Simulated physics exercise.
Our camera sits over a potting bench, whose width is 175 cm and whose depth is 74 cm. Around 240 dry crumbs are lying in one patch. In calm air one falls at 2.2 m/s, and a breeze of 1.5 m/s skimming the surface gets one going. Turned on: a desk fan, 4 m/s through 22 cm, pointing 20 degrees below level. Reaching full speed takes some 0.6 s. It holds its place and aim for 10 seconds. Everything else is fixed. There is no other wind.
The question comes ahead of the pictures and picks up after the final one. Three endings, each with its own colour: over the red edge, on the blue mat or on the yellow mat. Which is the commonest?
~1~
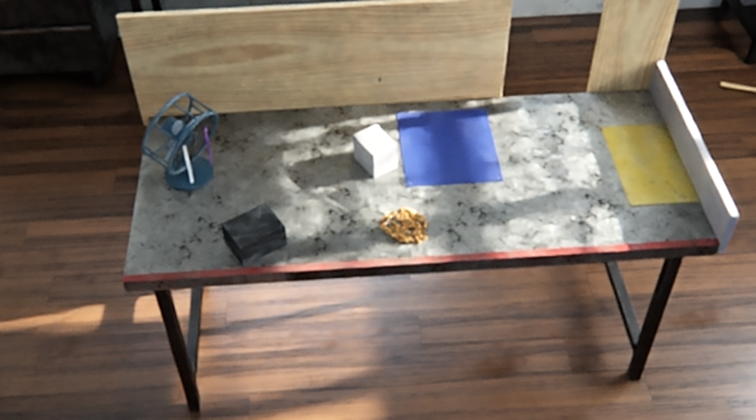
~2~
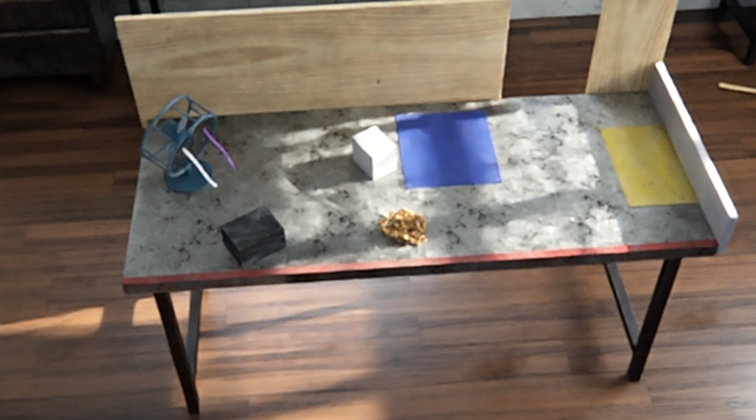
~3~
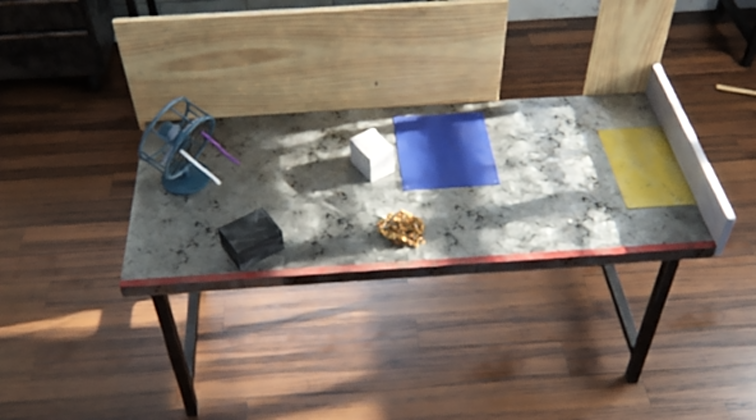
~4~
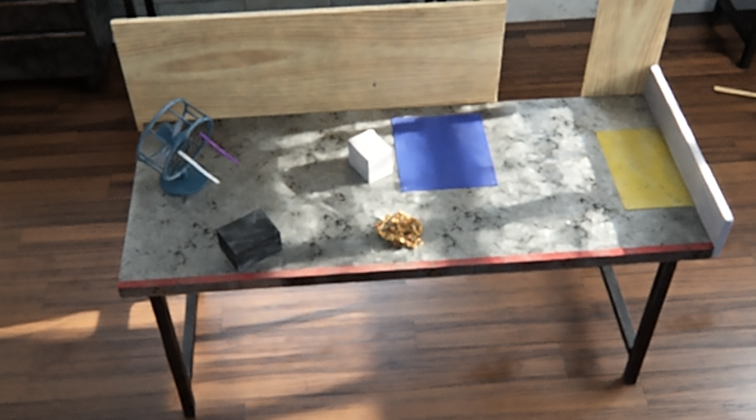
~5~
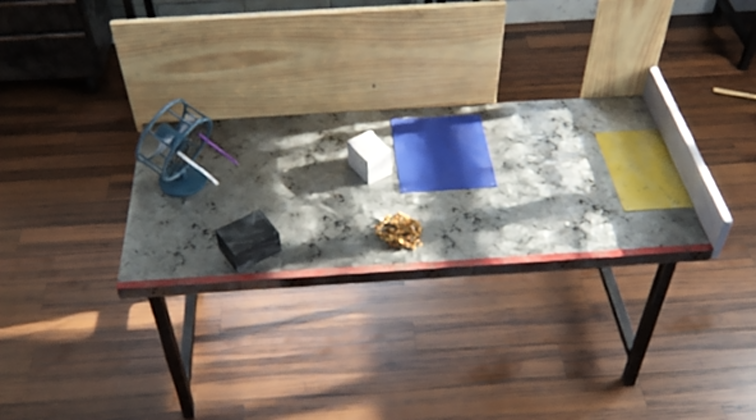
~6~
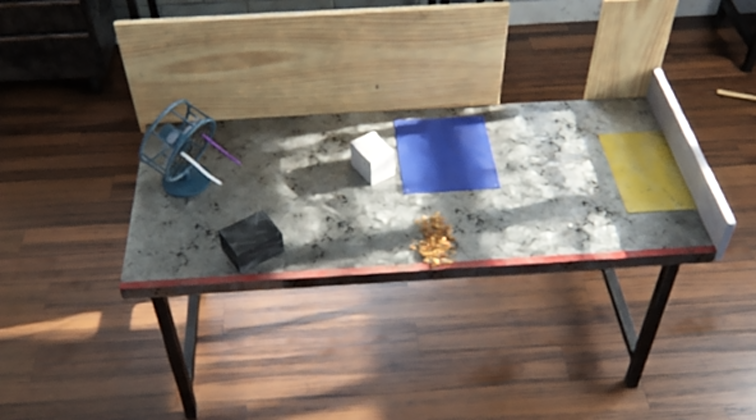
The largest share goes to red.
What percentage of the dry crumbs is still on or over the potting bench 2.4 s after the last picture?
About 5 %.
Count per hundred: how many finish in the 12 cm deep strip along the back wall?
Share: Approx. 0 %.
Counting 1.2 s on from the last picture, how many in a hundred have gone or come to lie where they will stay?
About 100 %.
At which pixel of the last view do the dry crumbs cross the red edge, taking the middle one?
Median crossing point, approx. (529, 264).
Then, 1.2 s after the last picture the count stands so, 0 % are on the blue mat, 1 % on the yellow mat and 94 % over the red edge.
Then, 2.4 s after the last picture the count stands so, 0 % are on the blue mat, 1 % on the yellow mat and 94 % over the red edge.
Then, 4.7 s after the last picture the count stands so, 0 % are on the blue mat, 1 % on the yellow mat and 94 % over the red edge.
Then, 9.2 s after the last picture, at the end, 0 % are on the blue mat, 1 % on the yellow mat and 94 % over the red edge.
